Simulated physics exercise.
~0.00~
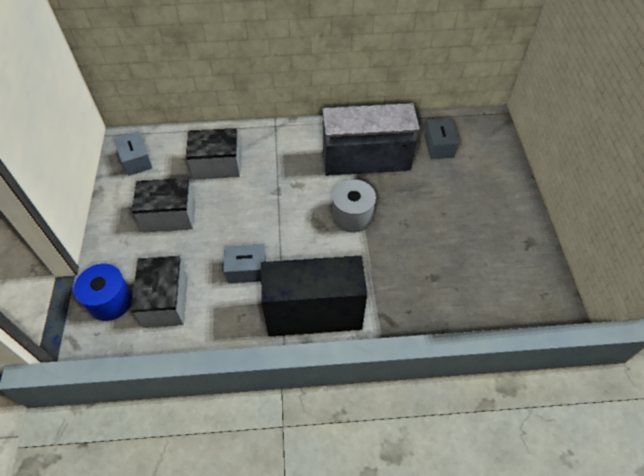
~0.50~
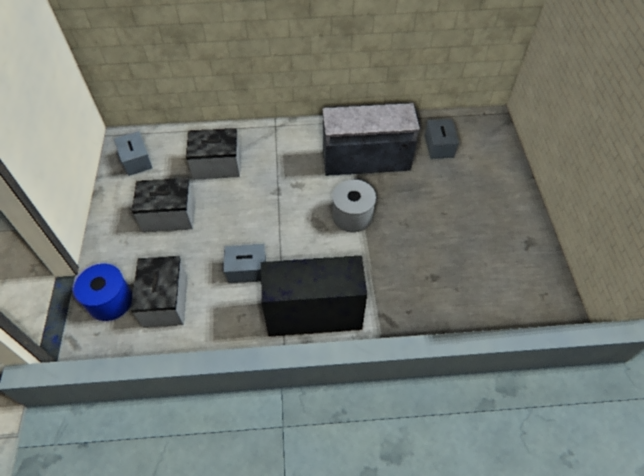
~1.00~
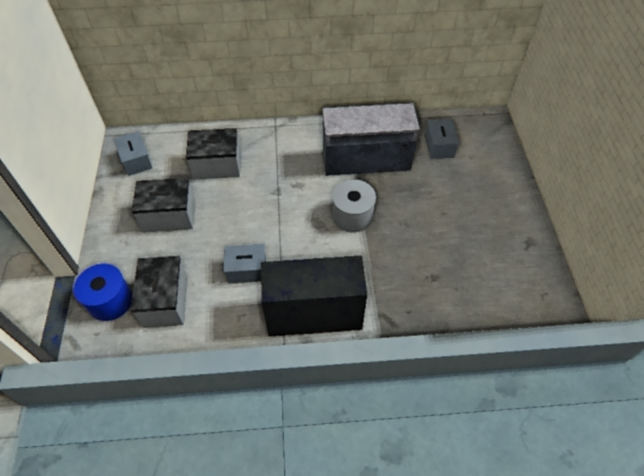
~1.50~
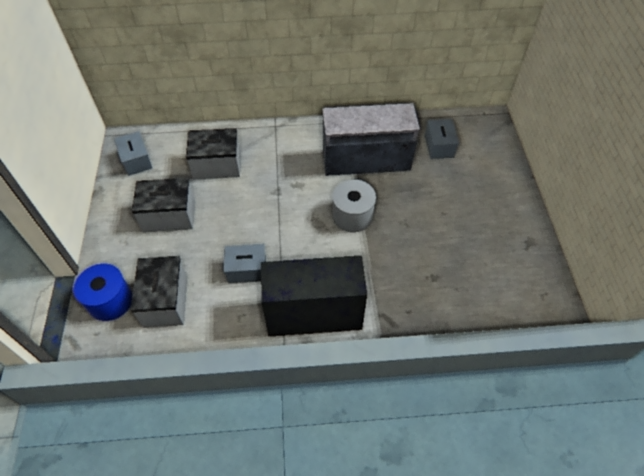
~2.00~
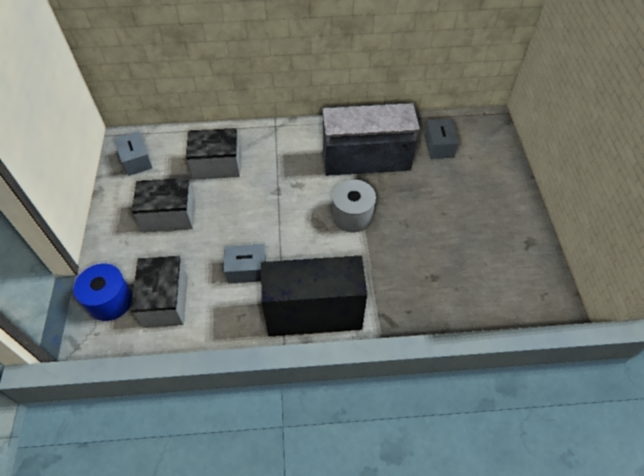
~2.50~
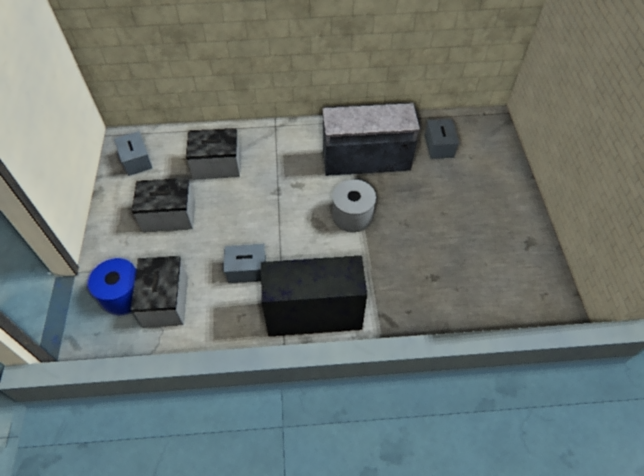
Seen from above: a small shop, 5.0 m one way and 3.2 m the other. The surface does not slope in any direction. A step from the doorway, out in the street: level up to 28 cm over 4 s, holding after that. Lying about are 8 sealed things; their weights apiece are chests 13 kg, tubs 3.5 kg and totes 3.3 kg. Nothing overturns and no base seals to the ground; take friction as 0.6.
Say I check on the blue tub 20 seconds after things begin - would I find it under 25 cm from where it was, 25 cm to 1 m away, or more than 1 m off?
You would find it more than 1 m off.
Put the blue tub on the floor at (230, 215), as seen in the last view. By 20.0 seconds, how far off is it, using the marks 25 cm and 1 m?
In that run it wanders a bit.
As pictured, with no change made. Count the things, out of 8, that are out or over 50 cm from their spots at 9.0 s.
It comes to 4.
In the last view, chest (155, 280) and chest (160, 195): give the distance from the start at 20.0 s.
Net displacement, in order: 200 cm; 60 cm.
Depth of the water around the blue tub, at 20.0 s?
Roughly 14 cm deep.
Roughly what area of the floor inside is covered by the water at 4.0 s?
Roughly 4.0 m2.
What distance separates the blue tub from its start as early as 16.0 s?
Around 250 cm from the start by that time.
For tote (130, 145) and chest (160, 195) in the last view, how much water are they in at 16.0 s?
I'd put it at 12 cm and 10 cm respectively.
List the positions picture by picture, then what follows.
In the first frame, the blue tub at (98, 284) rests on the ground; water covers 0.0 m2; 0 of 8 have shifted.
In the second frame, the blue tub at (98, 284), on the bottom; 0.0 m2 under water; 0 of 8 have shifted.
In the third frame, the blue tub at (98, 284), on the bottom; 0.0 m2 under water; 0 of 8 have shifted.
In the fourth frame, the blue tub at (98, 284), on the bottom; water covers 0.0 m2; 0 of 8 have shifted.
In the fifth frame, the blue tub at (98, 284), on the bottom; 0.1 m2 under water; 0 of 8 have shifted.
In the sixth frame, the blue tub at (113, 278) rests on the ground, 14 cm from its start; water covers 0.8 m2; 1 of 8 have shifted.
After 4.0 s the blue tub is near (163, 221), 0.9 m from its start, afloat; 1 afloat.
After 9.0 s the blue tub is near (173, 120), 2.2 m from its start, afloat; 6 afloat.
After 16.0 s the blue tub is near (235, 125), 2.3 m from its start, afloat; 8 afloat.
After 20.0 s the blue tub is near (210, 179), 1.5 m from its start, afloat; 8 afloat.
